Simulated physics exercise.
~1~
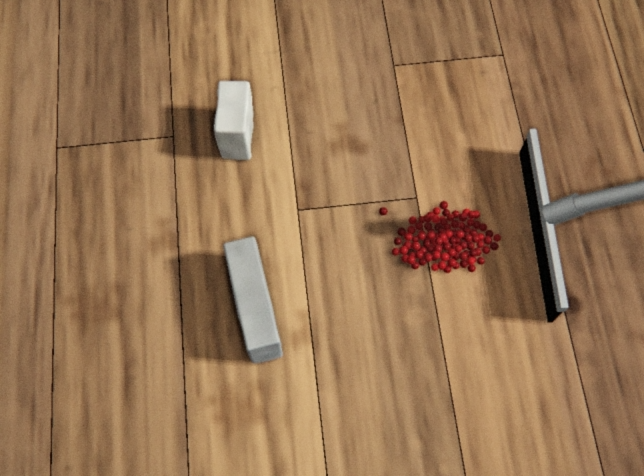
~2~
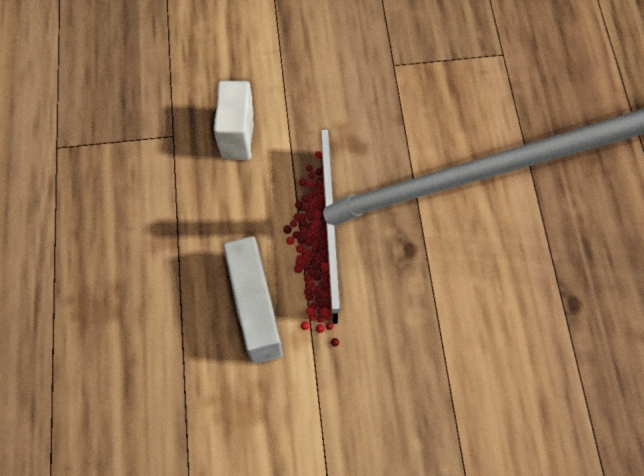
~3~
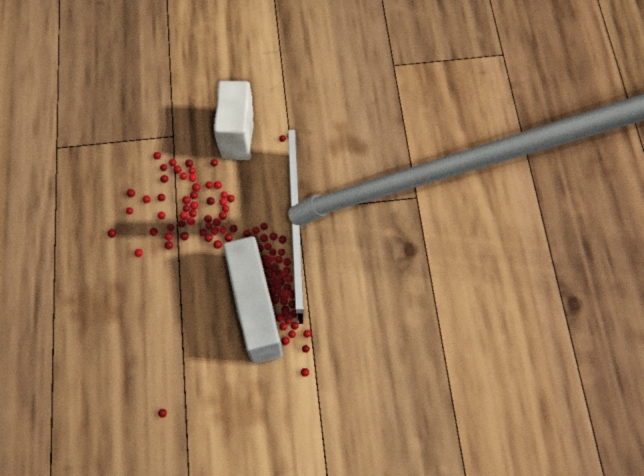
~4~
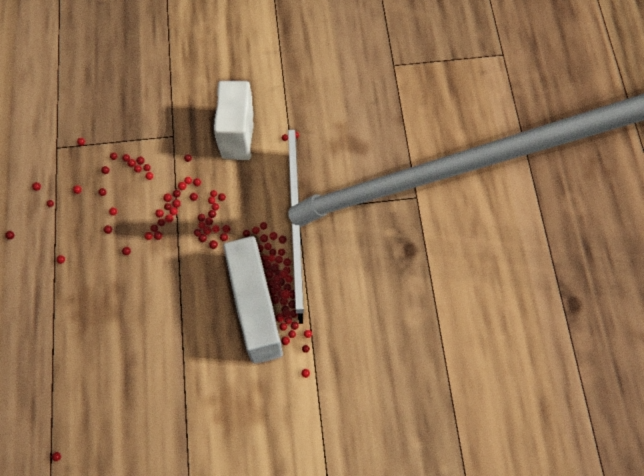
A squeegee swept a pile of red berries leftwards across a wooden floor towards two pale blocks and stopped just short of them, leaving many berries bunched against the lower block while others rolled through the gap and scattered beyond.
